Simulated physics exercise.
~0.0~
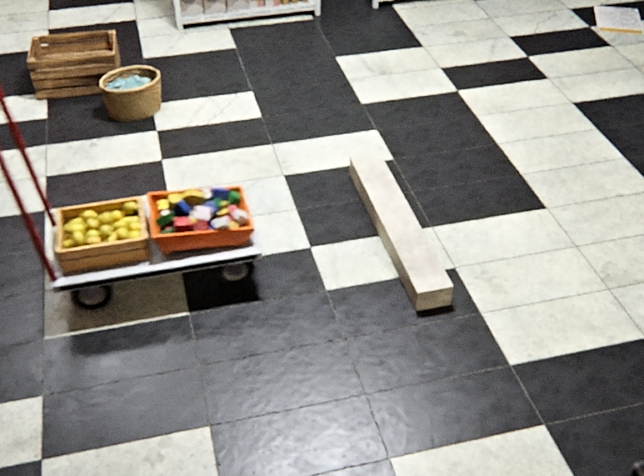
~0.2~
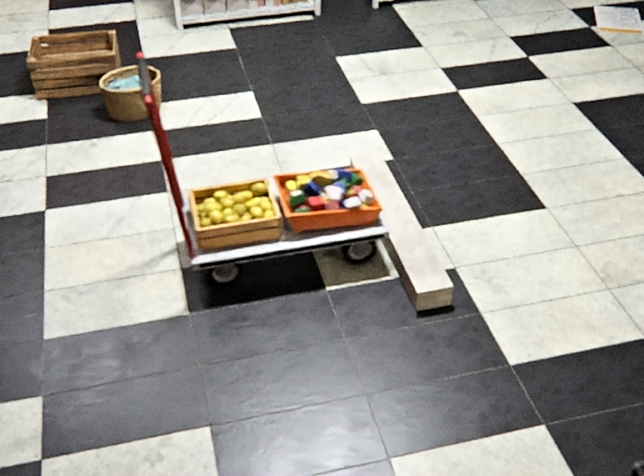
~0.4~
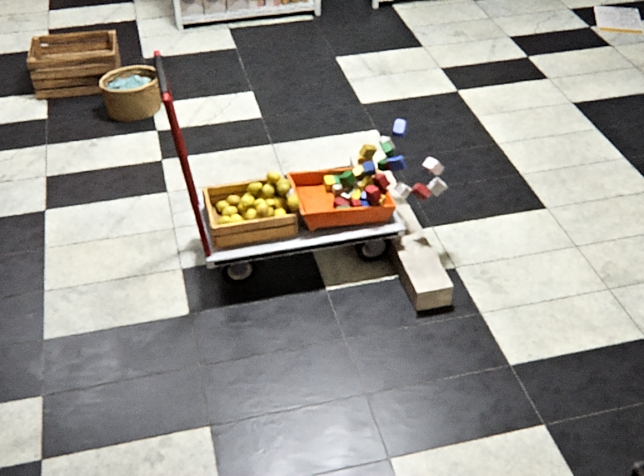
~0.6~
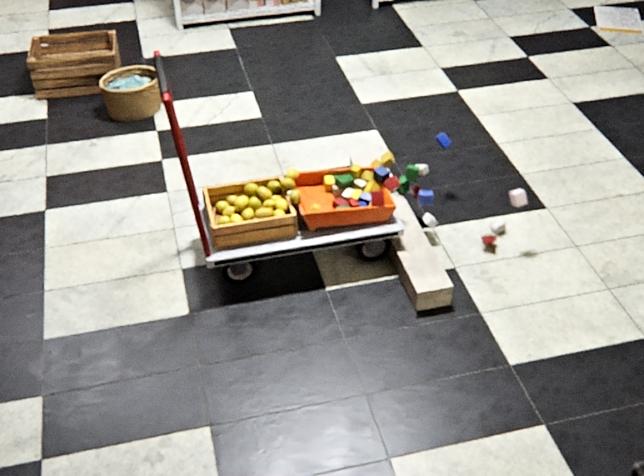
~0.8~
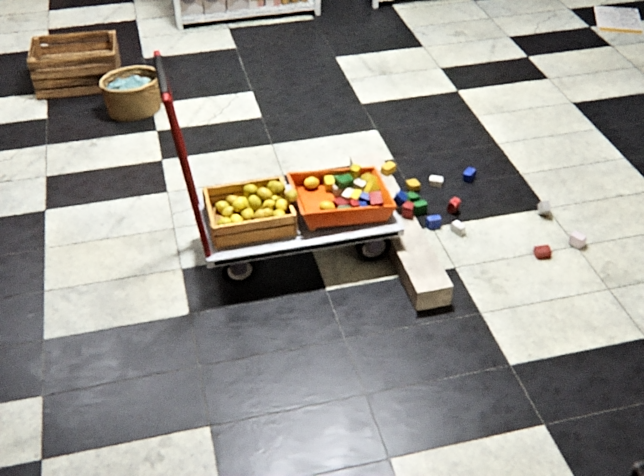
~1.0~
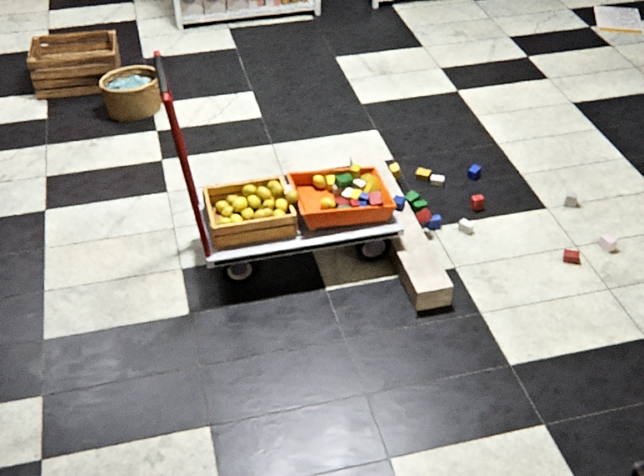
A trolley carrying a wooden tub of lemons and an orange tub of colourful toy bricks rolled right and stopped against a low step, flinging many bricks forward onto the checkered floor, where they scattered, while most of the lemons stayed in their tub.
